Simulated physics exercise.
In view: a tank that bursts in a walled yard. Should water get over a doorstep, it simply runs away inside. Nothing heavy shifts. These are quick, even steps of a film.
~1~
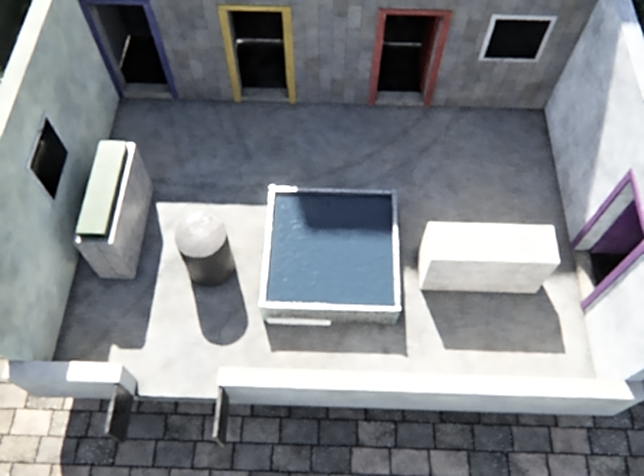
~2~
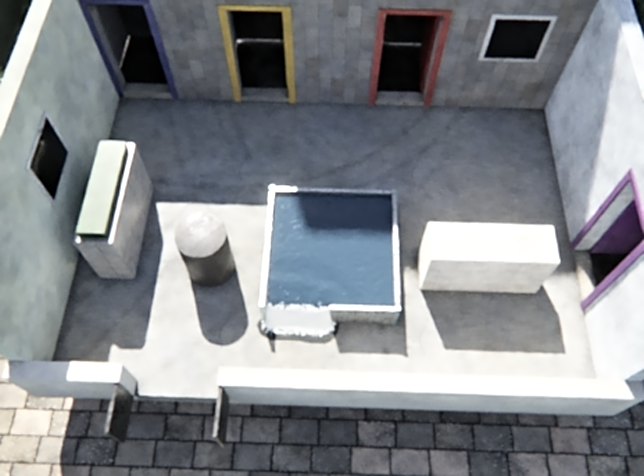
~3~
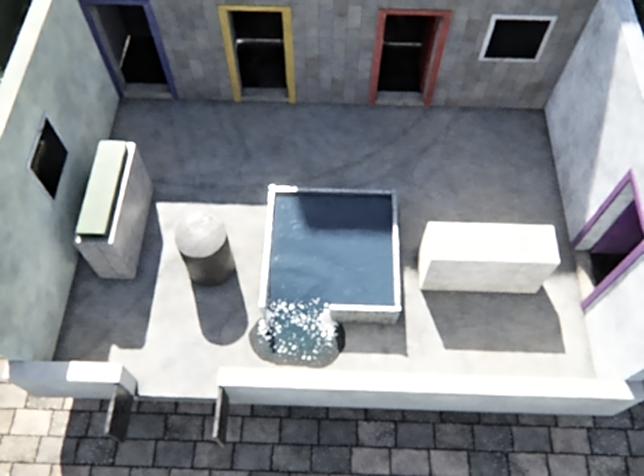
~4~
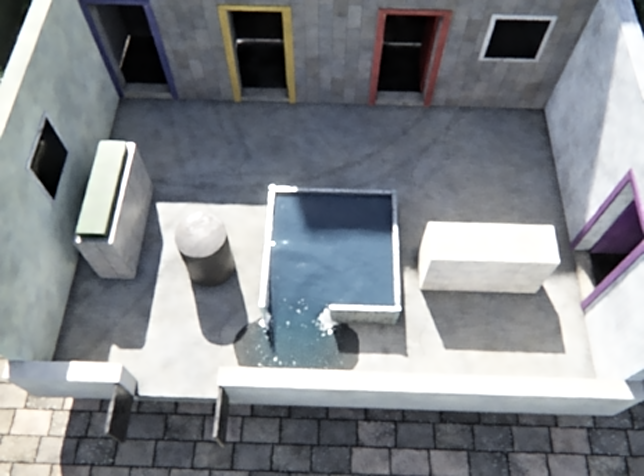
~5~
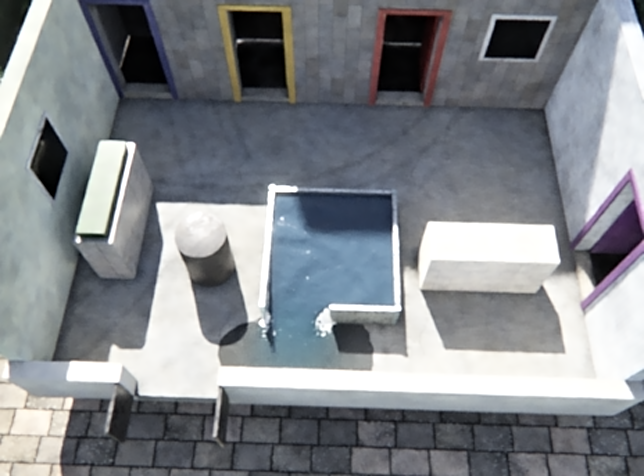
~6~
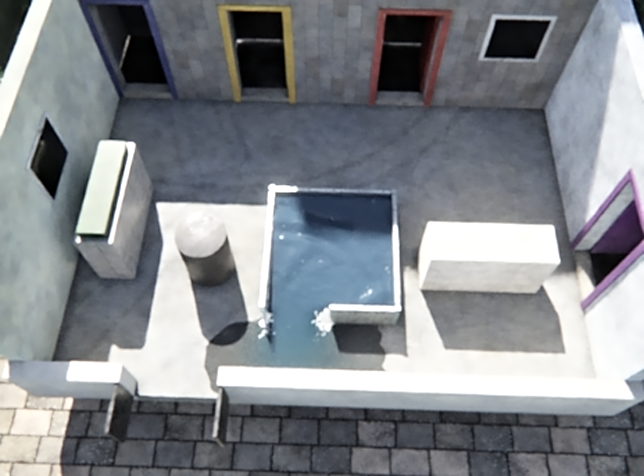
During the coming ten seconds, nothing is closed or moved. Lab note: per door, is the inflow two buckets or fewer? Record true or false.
Purple door true; red door true; blue door true; yellow door true.
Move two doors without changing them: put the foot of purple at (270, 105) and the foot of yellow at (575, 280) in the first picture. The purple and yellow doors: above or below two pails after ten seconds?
In that case the purple door keeps within bounds and the yellow door keeps within bounds.
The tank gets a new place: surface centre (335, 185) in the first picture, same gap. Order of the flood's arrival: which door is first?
It's the door marked purple, in my view.
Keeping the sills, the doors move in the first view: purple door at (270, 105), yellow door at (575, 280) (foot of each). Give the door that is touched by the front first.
Result: The yellow one.
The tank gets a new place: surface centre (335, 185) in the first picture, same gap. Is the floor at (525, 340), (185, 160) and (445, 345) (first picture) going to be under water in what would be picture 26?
Hit, spared, hit.
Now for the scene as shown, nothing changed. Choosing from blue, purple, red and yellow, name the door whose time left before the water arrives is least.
My answer is the purple-painted one.
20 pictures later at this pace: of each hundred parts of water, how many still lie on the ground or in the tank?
About 94 per cent.
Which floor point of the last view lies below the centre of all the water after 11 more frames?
Near (315, 297).
A moment on, water covers 10 % of the floor; the purple door not reached, the red door not reached, the blue door not reached, the yellow door not reached.
Next, water covers 25 % of the floor; the purple door not reached, the red door not reached, the blue door not reached, the yellow door not reached.
Then, water covers 35 % of the floor; the purple door wet at the sill, nothing in, the red door not reached, the blue door not reached, the yellow door not reached.
Later, water covers 55 % of the floor; the purple door under two buckets in, the red door not reached, the blue door wet at the sill, nothing in, the yellow door not reached.
In the end, water covers 75 % of the floor; the purple door under two buckets in, the red door wet at the sill, nothing in, the blue door wet at the sill, nothing in, the yellow door wet at the sill, nothing in.
